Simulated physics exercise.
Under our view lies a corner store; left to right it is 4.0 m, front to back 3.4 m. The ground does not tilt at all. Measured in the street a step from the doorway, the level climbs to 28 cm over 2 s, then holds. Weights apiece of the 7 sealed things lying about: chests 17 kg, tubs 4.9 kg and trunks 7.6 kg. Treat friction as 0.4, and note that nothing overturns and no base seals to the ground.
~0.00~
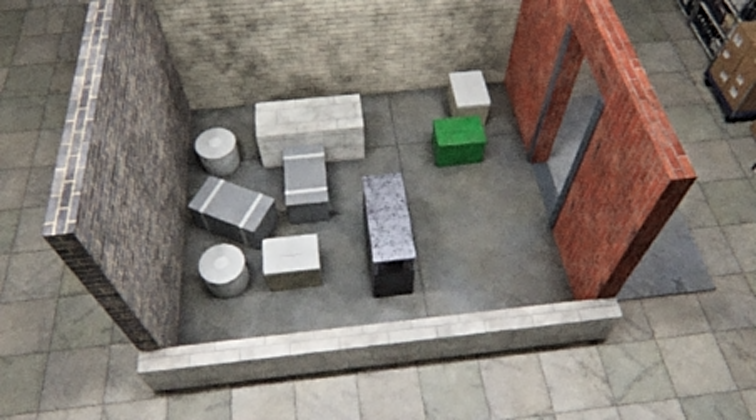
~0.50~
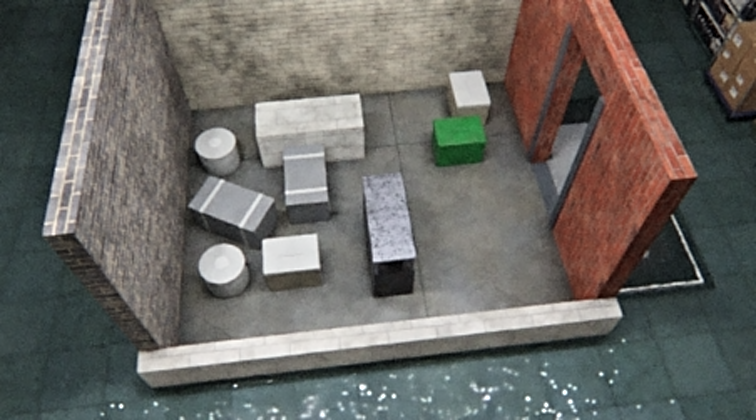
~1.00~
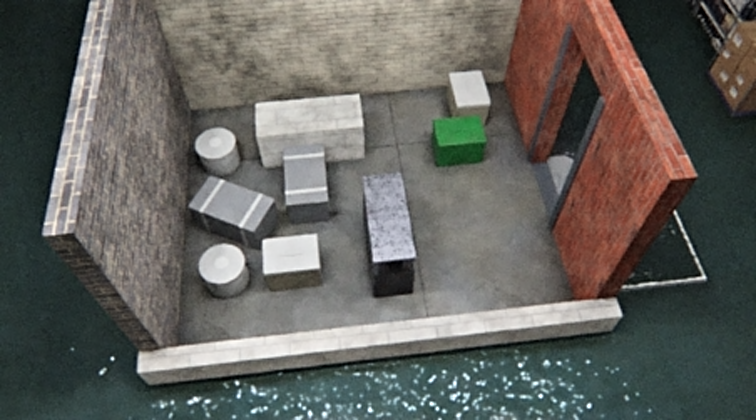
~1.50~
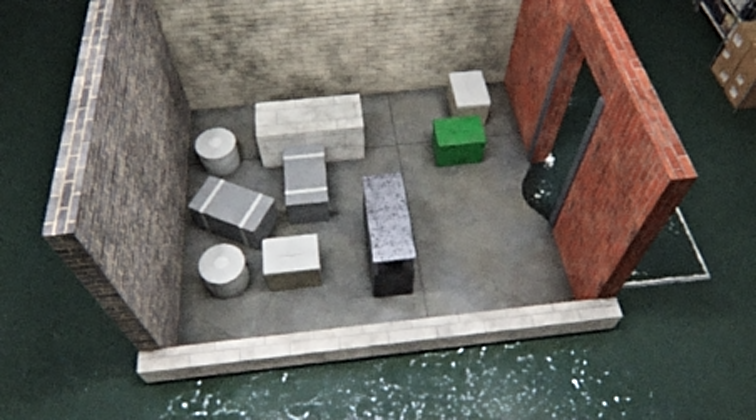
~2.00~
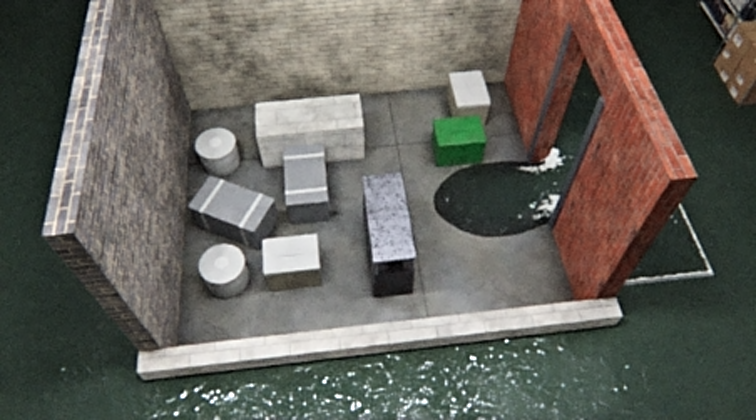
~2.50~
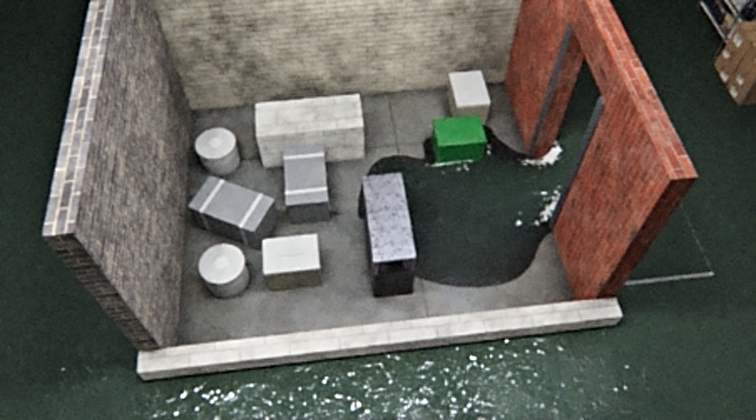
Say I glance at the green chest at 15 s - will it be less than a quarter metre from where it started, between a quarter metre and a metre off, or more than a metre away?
It gets pushed a bit.
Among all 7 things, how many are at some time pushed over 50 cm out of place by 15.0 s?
My count gives 7.
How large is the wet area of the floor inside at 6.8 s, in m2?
I'd put it close to 12 m2.
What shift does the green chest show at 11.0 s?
Displacement by then near 50 cm.
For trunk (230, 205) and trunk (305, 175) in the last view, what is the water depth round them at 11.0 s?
Close to 11 and 12 centimetres.
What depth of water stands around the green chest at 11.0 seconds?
Somewhere close to 11 cm.
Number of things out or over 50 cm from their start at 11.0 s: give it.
4.
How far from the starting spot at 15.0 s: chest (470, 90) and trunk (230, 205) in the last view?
60 cm and 30 cm respectively.
After 3.5 s the green chest is near (414, 111), 0.6 m from its start, aground; 0 afloat.
After 6.8 s the green chest is near (387, 84), 1.1 m from its start, aground; 4 afloat.
After 11.0 s the green chest is near (471, 99), 0.5 m from its start, afloat; 7 afloat.
After 15.0 s the green chest is near (471, 102), 0.4 m from its start, afloat; 7 afloat.
